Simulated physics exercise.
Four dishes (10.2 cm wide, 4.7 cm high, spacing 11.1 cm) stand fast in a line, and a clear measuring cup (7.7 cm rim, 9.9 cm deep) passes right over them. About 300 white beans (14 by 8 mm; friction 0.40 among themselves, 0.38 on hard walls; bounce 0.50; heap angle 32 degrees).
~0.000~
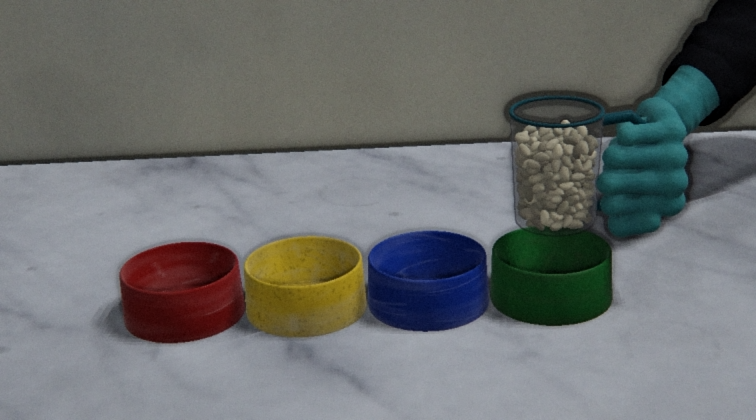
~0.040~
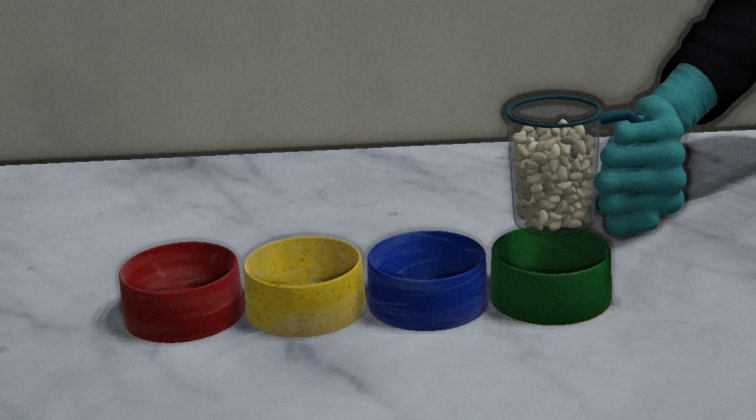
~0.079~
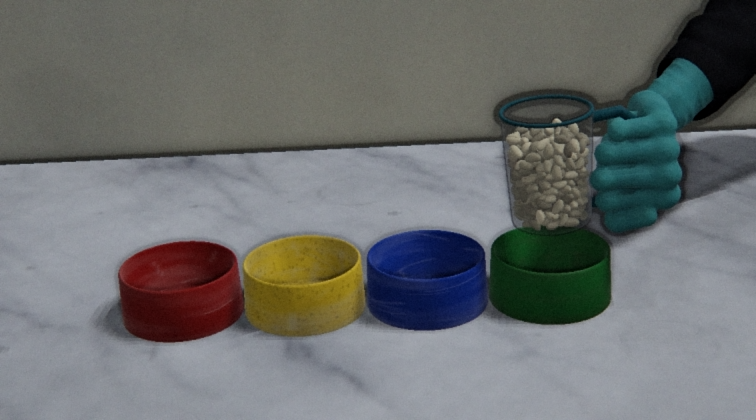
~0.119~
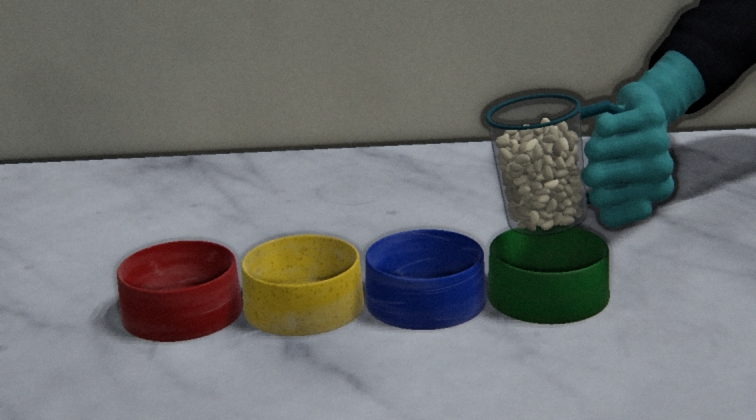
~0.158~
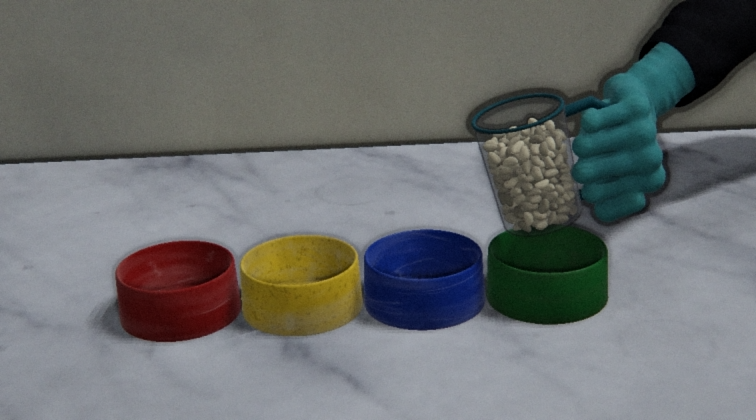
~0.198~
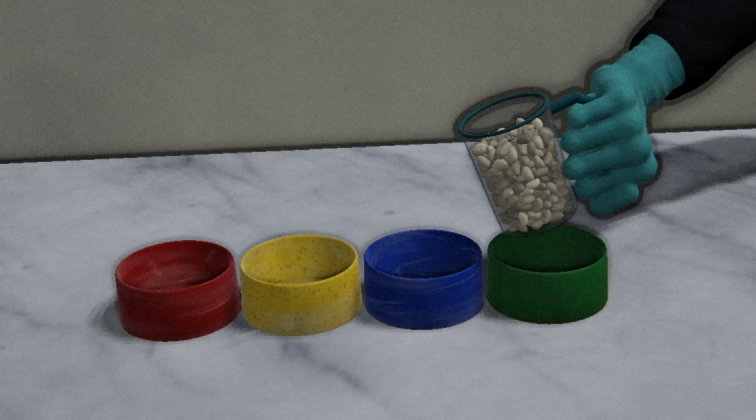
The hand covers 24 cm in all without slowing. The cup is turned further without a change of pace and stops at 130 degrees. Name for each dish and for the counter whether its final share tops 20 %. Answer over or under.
Red under, blue under, green under, yellow over, counter under.
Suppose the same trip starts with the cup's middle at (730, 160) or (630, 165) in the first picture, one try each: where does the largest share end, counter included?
Most goes to: Blue, then yellow.
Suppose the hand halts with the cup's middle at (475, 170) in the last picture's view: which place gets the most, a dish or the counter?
Most goes to: Blue.
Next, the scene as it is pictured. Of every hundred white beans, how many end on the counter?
About 10 per cent.
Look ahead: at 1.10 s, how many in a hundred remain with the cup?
Some 35 per cent of the load.
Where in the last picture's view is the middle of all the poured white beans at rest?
Near (281, 285).
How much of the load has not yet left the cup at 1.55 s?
Some 0 per cent of the load.
Then, at 0.74 s, tilt 90 degrees; cup holds 100 %.
Then, at 1.10 s, tilt 130 degrees; cup holds 35 %, yellow 65 %.
After 1.55 s, tilt 130 degrees; cup holds 0 %, red 5 %, yellow 80 %.
In the end, at 2.3 s, red 5 %, blue 0 %, green 0 %, yellow 80 %, counter 10 %.
